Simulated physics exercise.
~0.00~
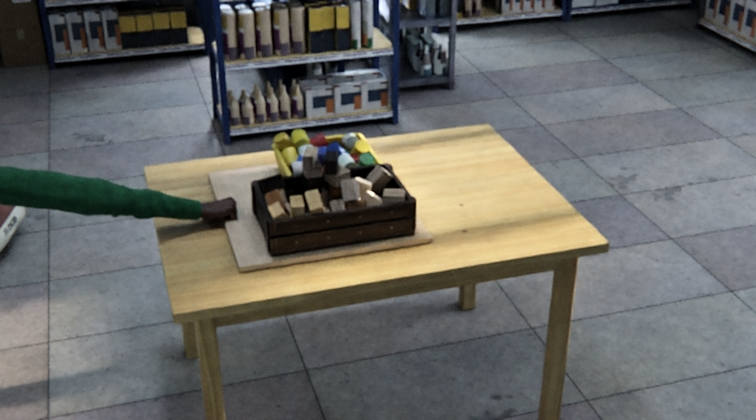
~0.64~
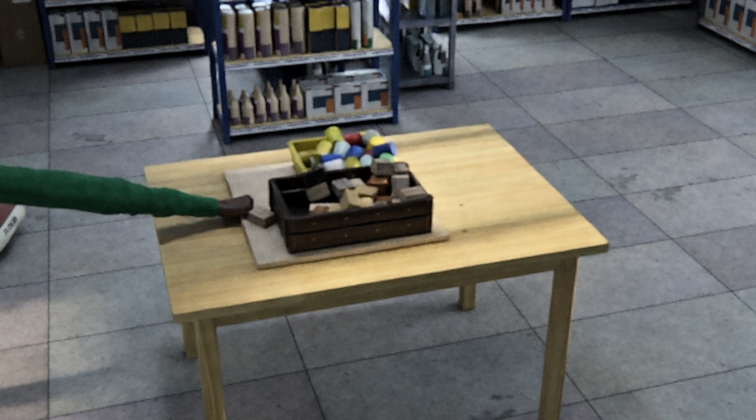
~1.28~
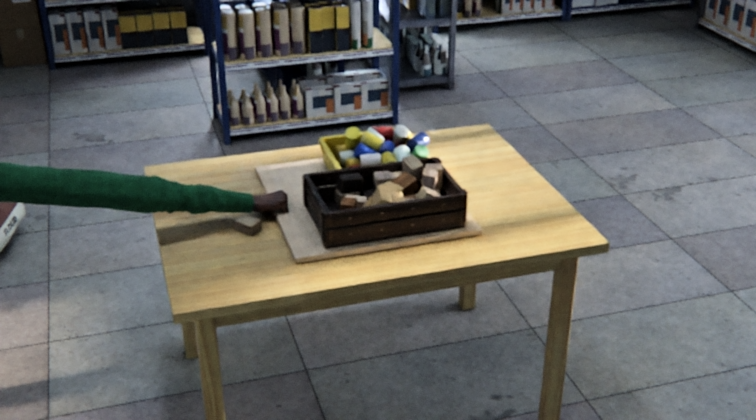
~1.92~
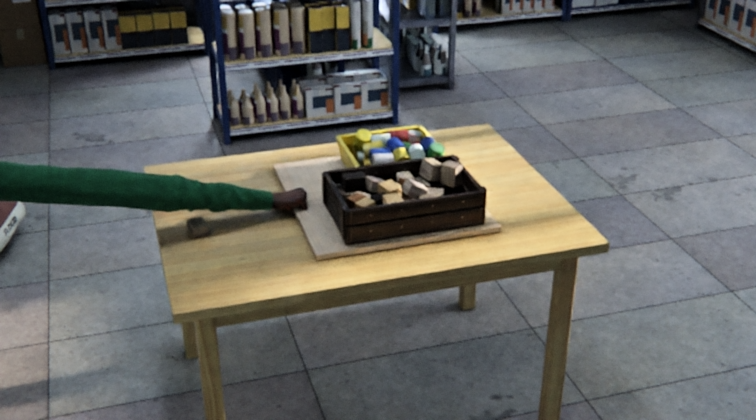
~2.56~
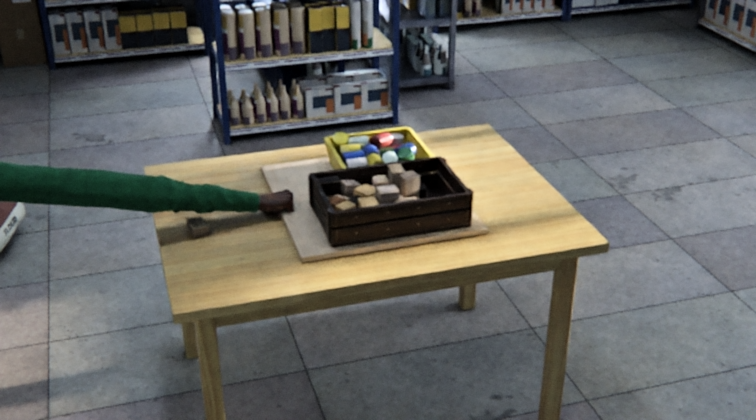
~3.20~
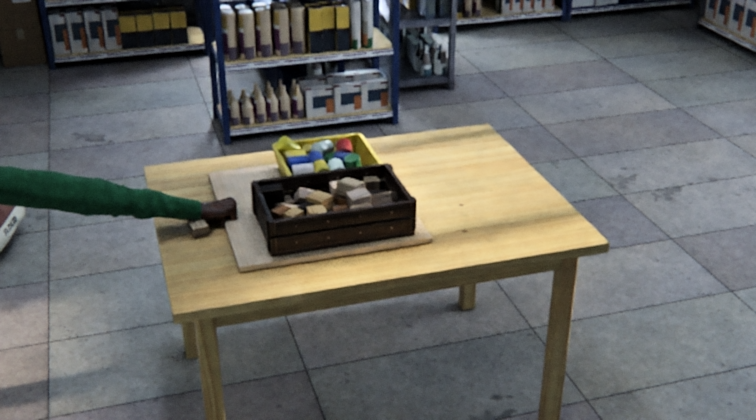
The video shows a green-sleeved arm sliding a board with a dark wooden tray of blocks and a yellow tray of colourful pieces right across a table, then back left; one block drops out and ends up on the tabletop beside the board.
